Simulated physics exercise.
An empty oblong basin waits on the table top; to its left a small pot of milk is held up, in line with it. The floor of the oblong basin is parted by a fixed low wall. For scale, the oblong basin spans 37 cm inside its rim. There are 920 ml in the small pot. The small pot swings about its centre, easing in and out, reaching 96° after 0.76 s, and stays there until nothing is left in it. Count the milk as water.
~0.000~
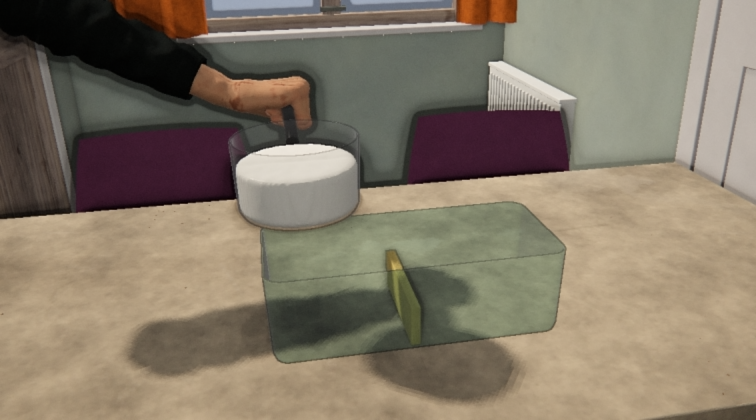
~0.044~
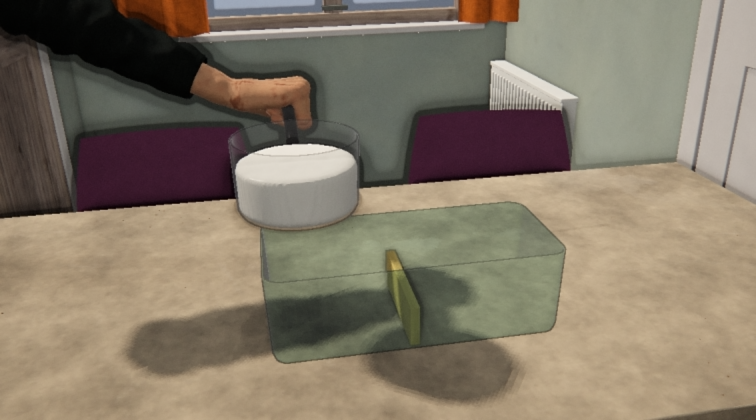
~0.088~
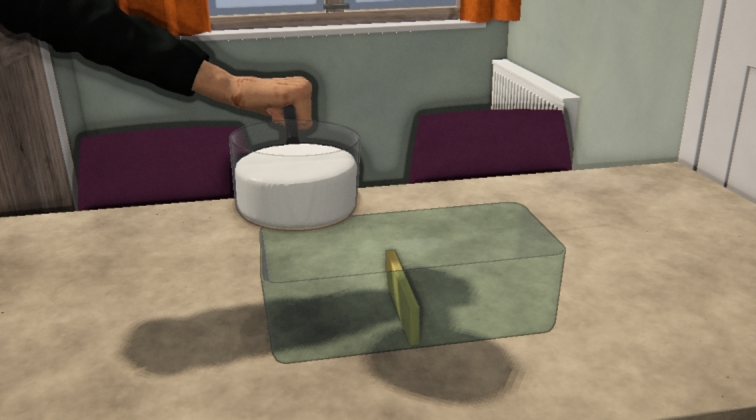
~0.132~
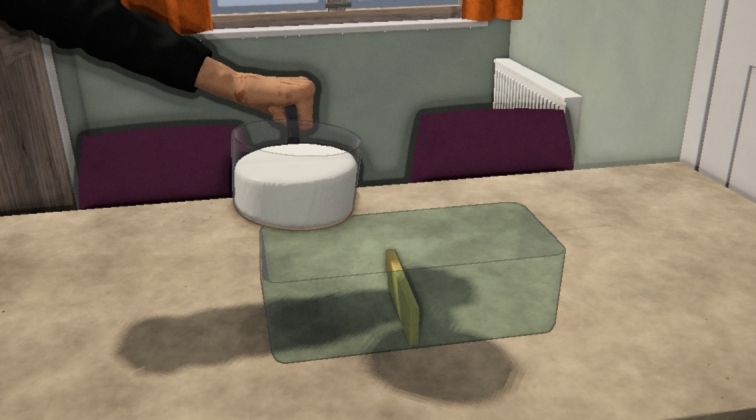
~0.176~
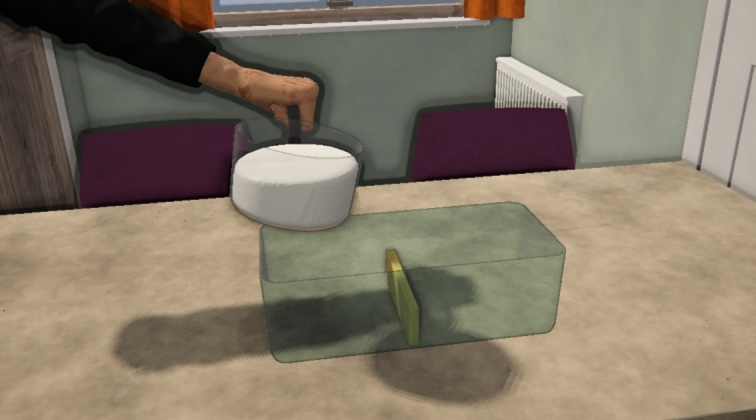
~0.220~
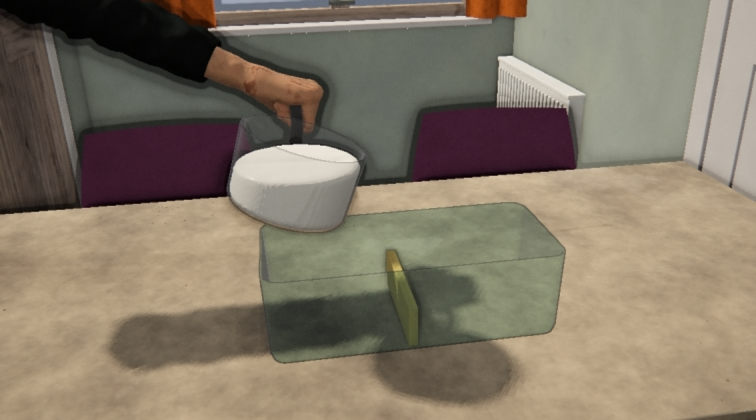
A hand in a black sleeve reaches in from the left, holding a small clear pot of white milk above a pale, mottled table, seen from slightly above in a green-walled room. A greenish see-through oblong basin with a yellow-green upright divider sits to the right, before two purple chairs, orange curtains and a white radiator. The pot tilts gradually rightward while the basin stays still.
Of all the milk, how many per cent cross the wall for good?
About 40 per cent.
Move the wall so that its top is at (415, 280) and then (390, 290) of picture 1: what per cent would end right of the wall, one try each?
First 15, then 70 per cent.
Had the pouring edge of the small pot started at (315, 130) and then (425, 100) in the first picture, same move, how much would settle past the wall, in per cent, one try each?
First 5, then 95 per cent.
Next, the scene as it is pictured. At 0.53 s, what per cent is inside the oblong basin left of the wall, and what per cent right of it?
Left about 4, right about 6.
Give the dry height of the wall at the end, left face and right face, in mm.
Some 34 mm on the left and 42 mm on the right.
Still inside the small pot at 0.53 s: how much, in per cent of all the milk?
About 64 per cent.
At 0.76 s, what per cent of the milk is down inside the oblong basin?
Near 74 in a hundred.
Then, 0.53 s in, the tilt is 76° and 65 per cent is still to pour, 4 is left of the wall and 6 right of it.
Then, 0.76 s in, the tilt is 96° and 20 per cent is still to pour, 34 is left of the wall and 40 right of it.
Then, 1.00 s in, the tilt is 96° and 5 per cent is still to pour, 52 is left of the wall and 39 right of it.
Then, 1.26 s in, the tilt is 96° and 1 per cent is still to pour, 58 is left of the wall and 40 right of it.
Finally, 60 per cent lies left of the wall, 40 right of it and 1 outside.
